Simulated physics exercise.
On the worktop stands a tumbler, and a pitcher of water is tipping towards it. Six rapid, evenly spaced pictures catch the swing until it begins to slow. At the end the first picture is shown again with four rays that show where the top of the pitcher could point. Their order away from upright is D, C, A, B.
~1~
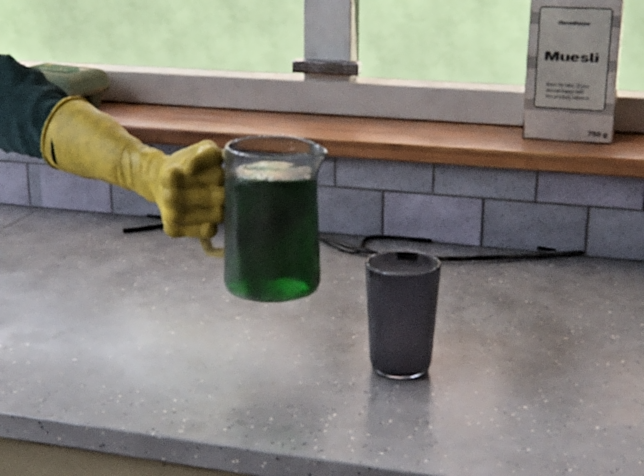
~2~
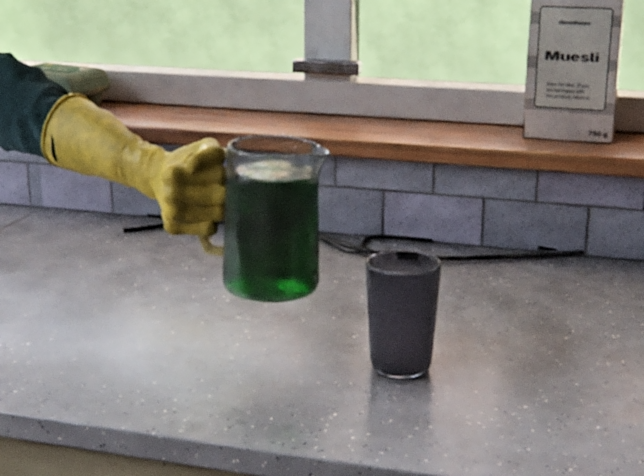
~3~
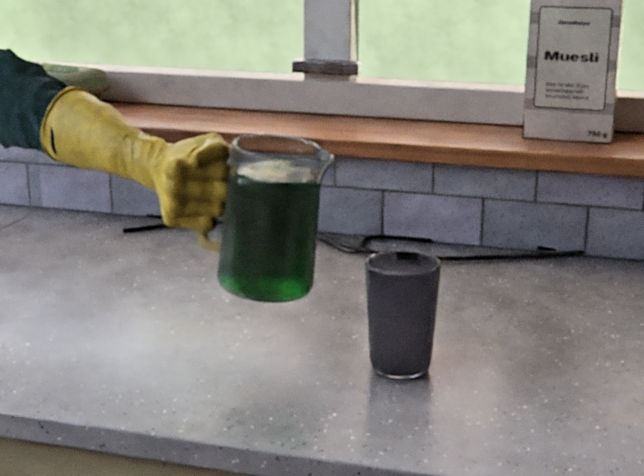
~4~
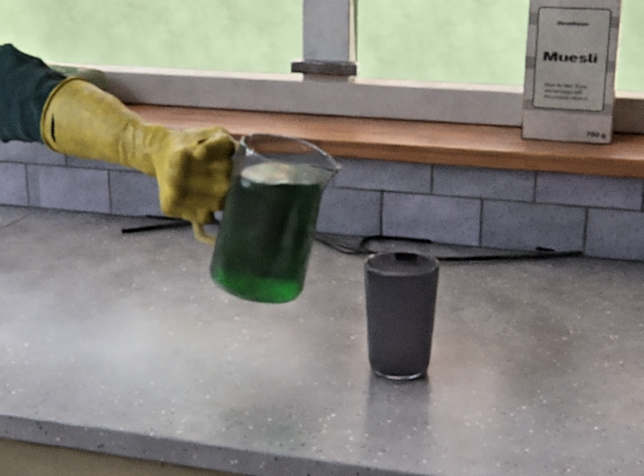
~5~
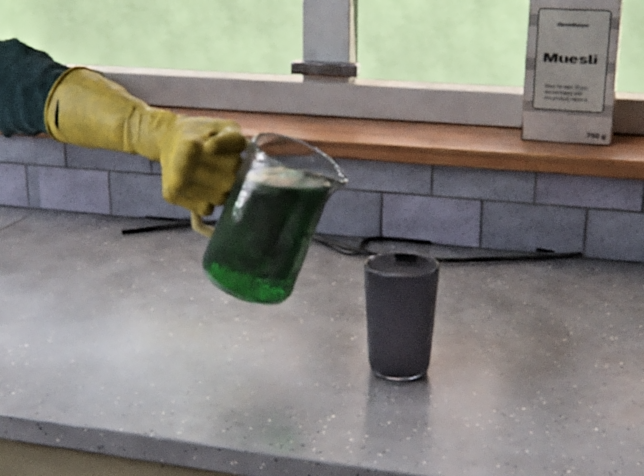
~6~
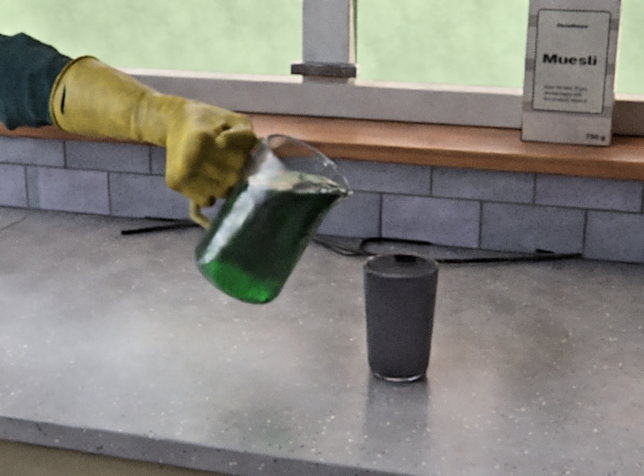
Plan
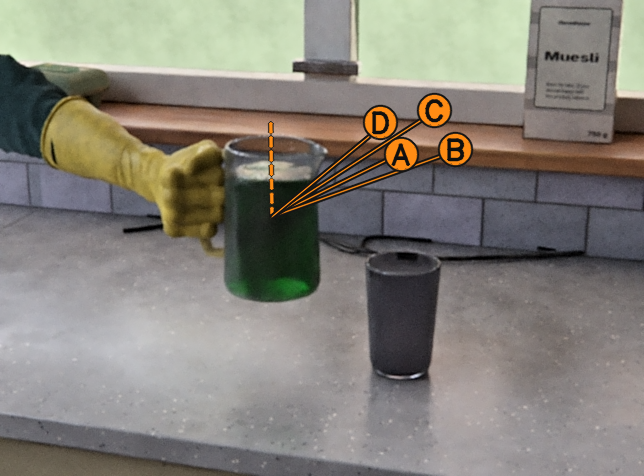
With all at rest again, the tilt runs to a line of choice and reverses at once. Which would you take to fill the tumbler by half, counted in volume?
It is A.
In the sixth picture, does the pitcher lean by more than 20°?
Yes, it does.
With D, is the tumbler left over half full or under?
Under half.
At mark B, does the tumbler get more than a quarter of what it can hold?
Yes.
On the marked copy, A at (385, 160); B at (439, 156); C at (420, 120); D at (369, 136).
Choosing A, the tumbler ends with about 47 % of what it can hold.
Choosing B, the tumbler ends with about 64 % of what it can hold.
Choosing C, the tumbler ends with about 34 % of what it can hold.
Choosing D, the tumbler ends with about 23 % of what it can hold.
